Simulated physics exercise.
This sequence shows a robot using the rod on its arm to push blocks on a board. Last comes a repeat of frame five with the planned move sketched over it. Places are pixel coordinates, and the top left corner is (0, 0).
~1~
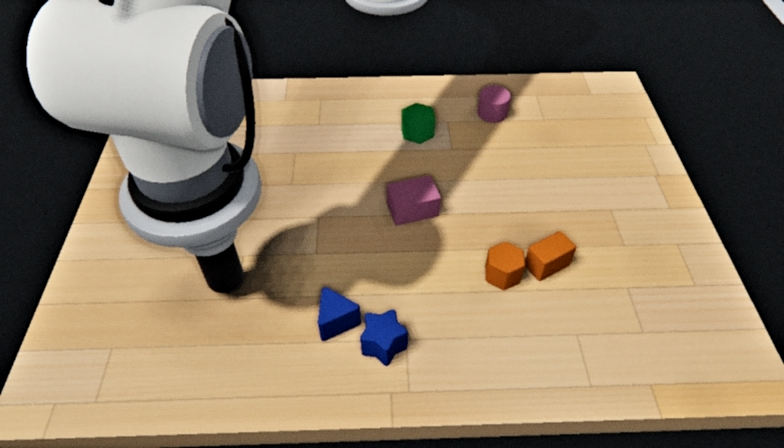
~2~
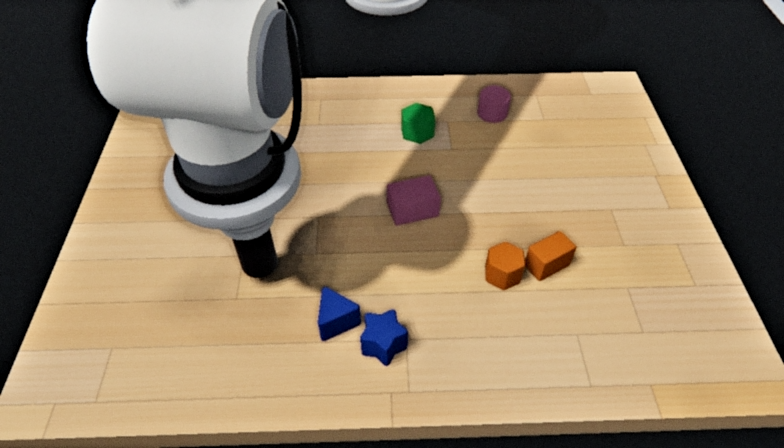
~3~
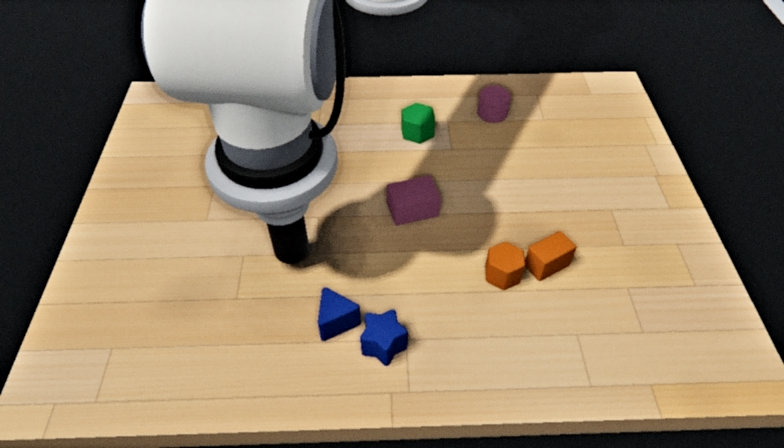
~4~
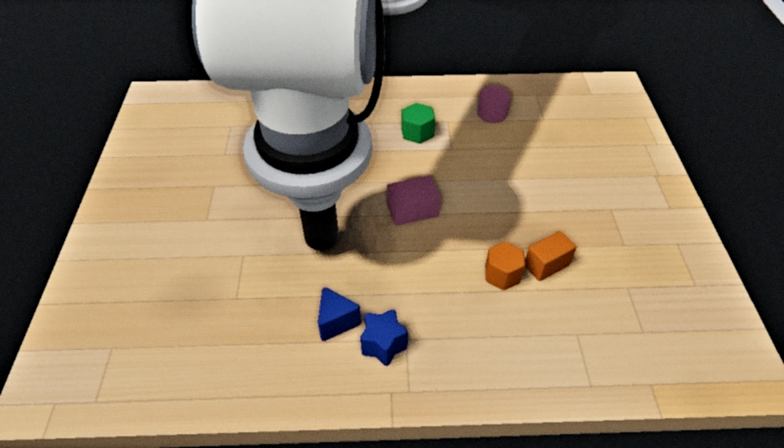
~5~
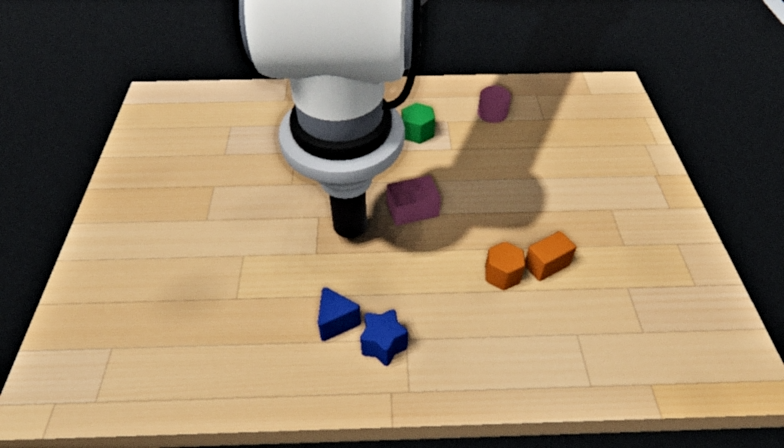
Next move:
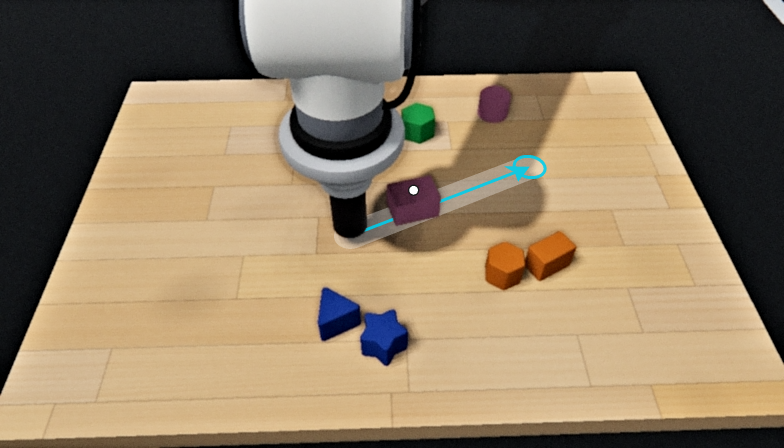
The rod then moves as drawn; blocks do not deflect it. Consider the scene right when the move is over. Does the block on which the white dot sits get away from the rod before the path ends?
My answer is yes.
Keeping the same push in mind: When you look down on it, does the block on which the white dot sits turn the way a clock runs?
No - that is not the case.
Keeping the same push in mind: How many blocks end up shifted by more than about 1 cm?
Just one will move.
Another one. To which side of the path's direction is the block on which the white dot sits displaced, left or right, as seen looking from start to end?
It shifts leftward.
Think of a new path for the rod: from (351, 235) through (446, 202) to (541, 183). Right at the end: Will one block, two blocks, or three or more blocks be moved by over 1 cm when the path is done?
It's going to be one.
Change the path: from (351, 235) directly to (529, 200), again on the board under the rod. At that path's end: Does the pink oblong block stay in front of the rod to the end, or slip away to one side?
It is off to the side or behind.
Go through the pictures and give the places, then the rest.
The first frame shows rod's lower end at (226, 278); pink oblong block at (414, 190).
The second frame shows rod at (260, 264); blocks still.
The third frame shows rod at (292, 250); blocks still.
The fourth frame shows rod at (322, 237); blocks still.
The fifth frame shows rod at (350, 225); pink oblong block at (414, 190).
Drawn move, from (351, 235) to (530, 167); the dot is on the pink oblong block.
The first path, step by step. One third of the way, rod at (416, 201); pink oblong block at (446, 173), turned 20° anticlockwise.
Two thirds of the way, rod at (476, 178); pink oblong block at (490, 144), turned 60° anticlockwise.
At the end, rod at (532, 157); pink oblong block at (506, 127), turned 100° anticlockwise.
